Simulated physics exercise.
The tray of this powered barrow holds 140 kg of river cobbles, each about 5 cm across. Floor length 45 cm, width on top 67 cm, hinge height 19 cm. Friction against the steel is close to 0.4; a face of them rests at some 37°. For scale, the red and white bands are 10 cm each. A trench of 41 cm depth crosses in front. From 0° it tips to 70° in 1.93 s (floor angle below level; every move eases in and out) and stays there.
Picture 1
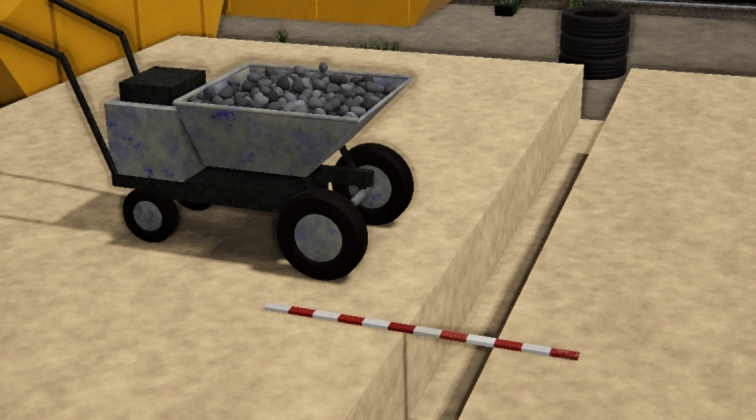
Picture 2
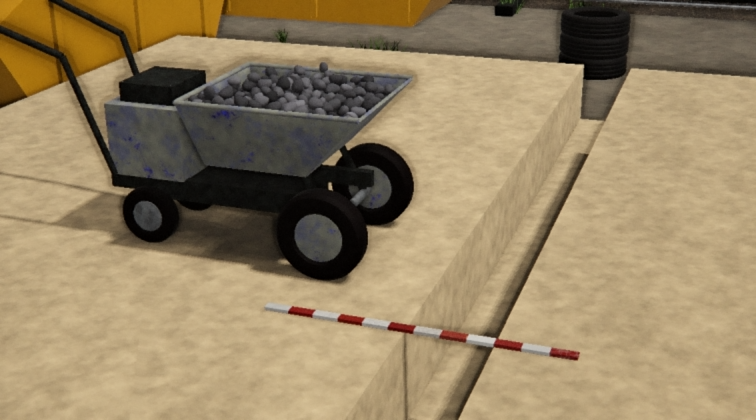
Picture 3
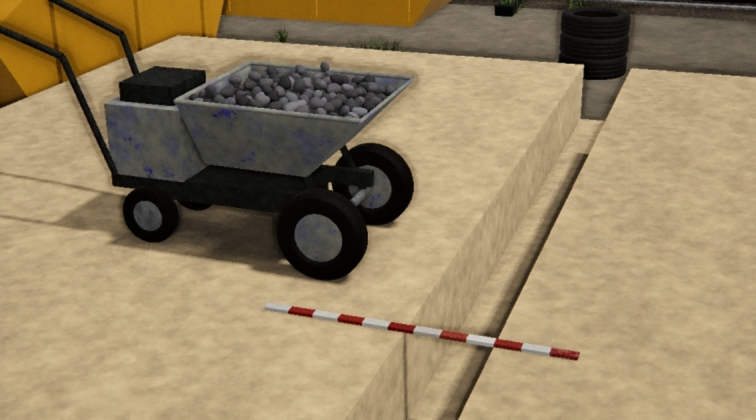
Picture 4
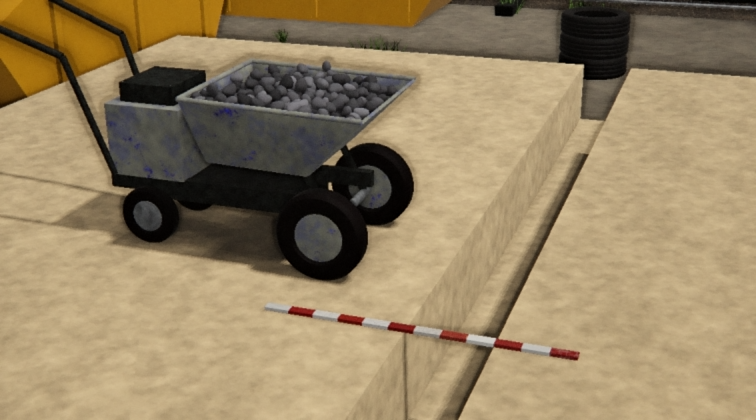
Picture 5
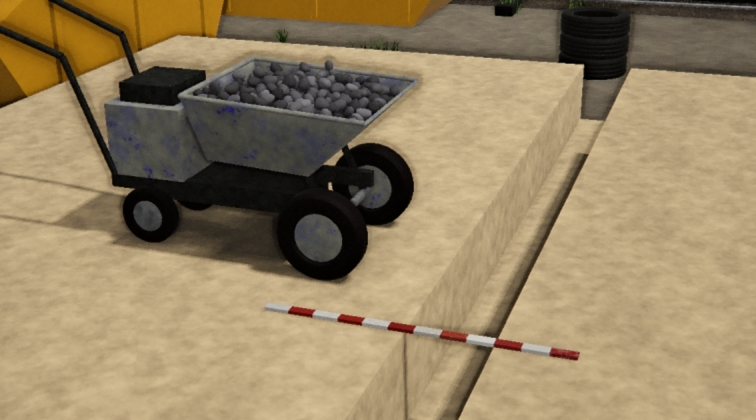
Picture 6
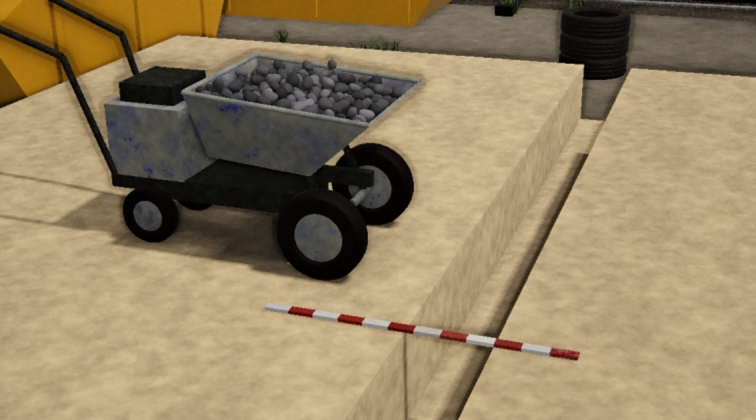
On sandy ground beside a narrow trench, a powered barrow loaded with grey cobbles stands behind a red-and-white banded pole; its tray is level at first, then tilts slightly forward while the wheels stay in place.
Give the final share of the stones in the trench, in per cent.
About 79 per cent.
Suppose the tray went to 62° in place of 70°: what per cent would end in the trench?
It would be near 85 per cent.
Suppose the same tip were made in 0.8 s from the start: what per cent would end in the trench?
Then about 65 per cent.
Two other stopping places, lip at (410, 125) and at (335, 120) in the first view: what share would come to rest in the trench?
First some 25, then 95 per cent.
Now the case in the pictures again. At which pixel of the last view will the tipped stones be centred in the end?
Their middle is at about (502, 337).
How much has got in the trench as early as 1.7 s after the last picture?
Some 50 per cent.
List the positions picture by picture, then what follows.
In the first frame, the tray is at 0°, its lip at (358, 121); the top of the load is at (300, 79).
In the second frame, the tray is at 0°, its lip at (359, 121); the top of the load is at (300, 79).
The third frame shows lip at (360, 122), floor tilted 1°, highest stones at (300, 78).
In the fourth frame, the tray is at 2°, its lip at (362, 123); the top of the load is at (302, 77).
The fifth frame shows lip at (365, 124), floor tilted 3°, highest stones at (300, 75).
In the sixth frame, the tray is at 5°, its lip at (368, 126); the top of the load is at (290, 73).
Then, 1.2 s after the last picture the floor is at 59°, 97 % in the tray, 3 % in the trench; the foremost stones are at (495, 240).
Then, 1.7 s after the last picture the floor is at 70°, 34 % in the tray, 51 % in the trench, 15 % past the trench; the foremost stones are at (622, 272).
Then, 2.1 s after the last picture the floor is at 70°, 10 % in the tray, 69 % in the trench, 21 % past the trench; the foremost stones are at (686, 278).
Then, 4.0 s after the last picture the floor is at 70°, 0 % in the tray, 79 % in the trench, 21 % past the trench; the foremost stones are at (707, 273).
